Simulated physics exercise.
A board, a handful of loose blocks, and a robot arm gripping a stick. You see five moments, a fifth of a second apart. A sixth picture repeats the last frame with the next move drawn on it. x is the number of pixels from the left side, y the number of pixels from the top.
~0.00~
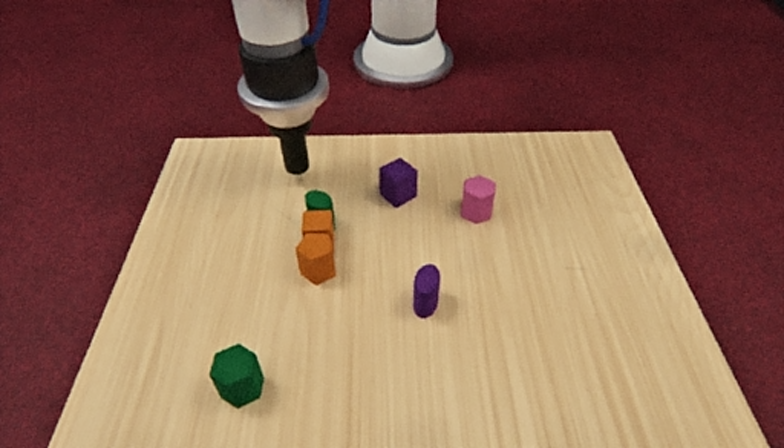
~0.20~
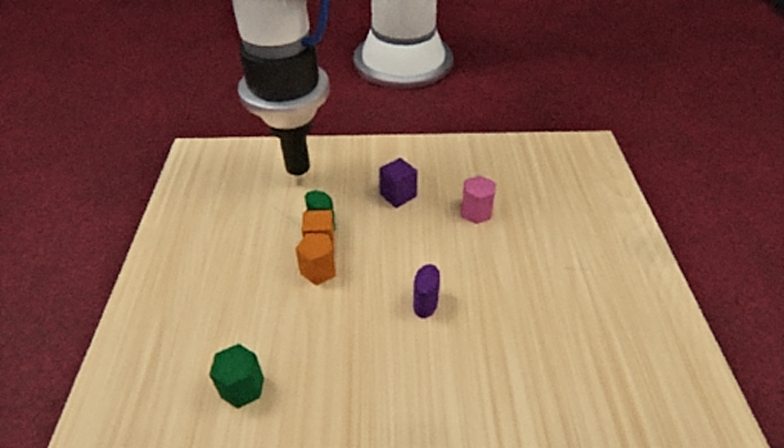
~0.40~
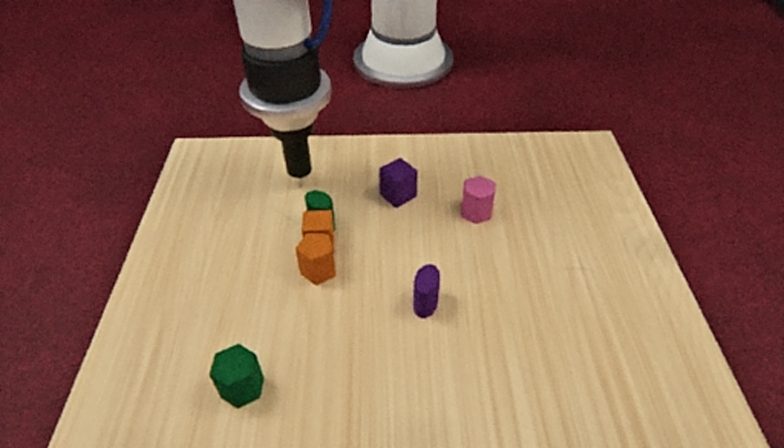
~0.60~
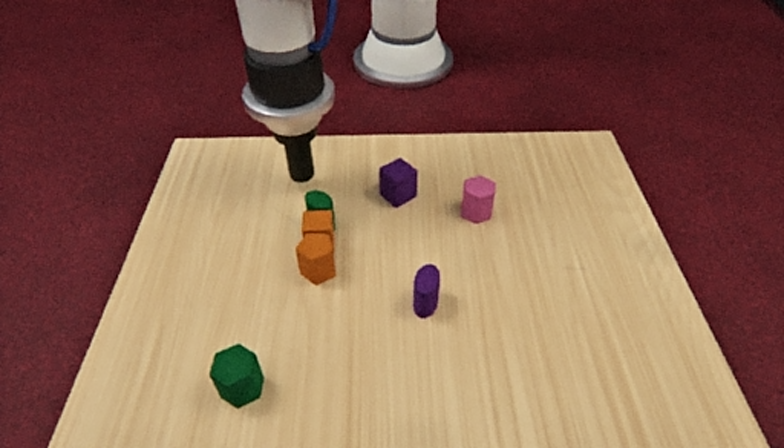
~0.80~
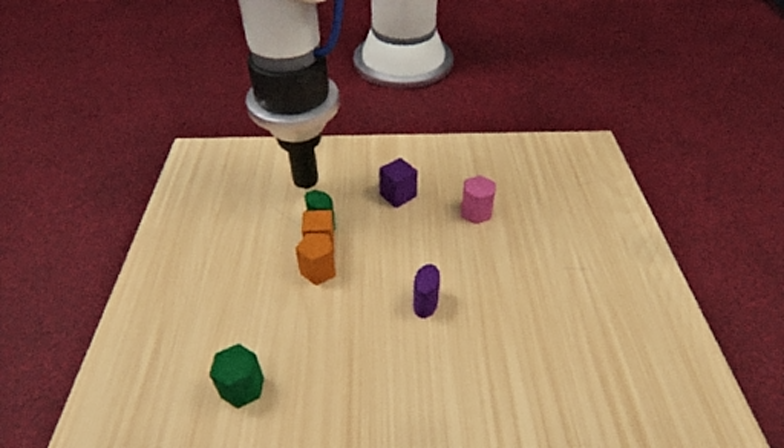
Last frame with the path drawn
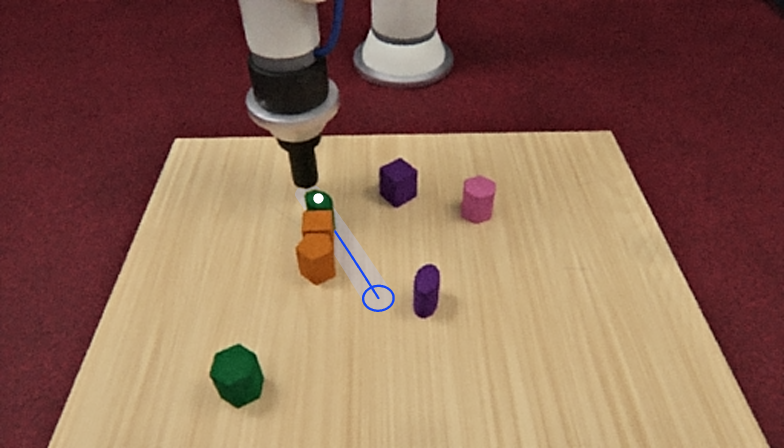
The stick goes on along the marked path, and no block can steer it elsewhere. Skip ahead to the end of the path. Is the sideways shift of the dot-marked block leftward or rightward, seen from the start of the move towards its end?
Facing from start to end, it shifts left.
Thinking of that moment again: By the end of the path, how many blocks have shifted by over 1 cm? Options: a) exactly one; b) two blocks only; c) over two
(c)
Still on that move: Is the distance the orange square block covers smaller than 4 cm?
No
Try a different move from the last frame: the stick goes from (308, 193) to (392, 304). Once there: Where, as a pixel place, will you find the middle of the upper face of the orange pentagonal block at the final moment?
Put as a pixel place, it's (305, 267).
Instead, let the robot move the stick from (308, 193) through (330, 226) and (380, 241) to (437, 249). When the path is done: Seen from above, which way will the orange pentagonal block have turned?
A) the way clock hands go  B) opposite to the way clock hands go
It's A.
The drawn path runs from (308, 193) directly to (378, 298); the dot is on the green oval.
What follows on the original path. One third of the way, stick (328, 212); orange pentagonal block (312, 255), turned 25° clockwise; orange square block (327, 233), turned 30° clockwise; green oval (339, 215), turned 30° anticlockwise.
Two thirds of the way, stick (352, 247); orange pentagonal block (305, 269), turned 45° clockwise; orange square block (330, 251), turned 55° clockwise; green oval (376, 241), turned 95° anticlockwise.
At the end, stick (378, 287); orange pentagonal block (303, 272), turned 60° clockwise; orange square block (331, 257), turned 65° clockwise; green oval (403, 258), turned 205° anticlockwise; purple oval not moved.
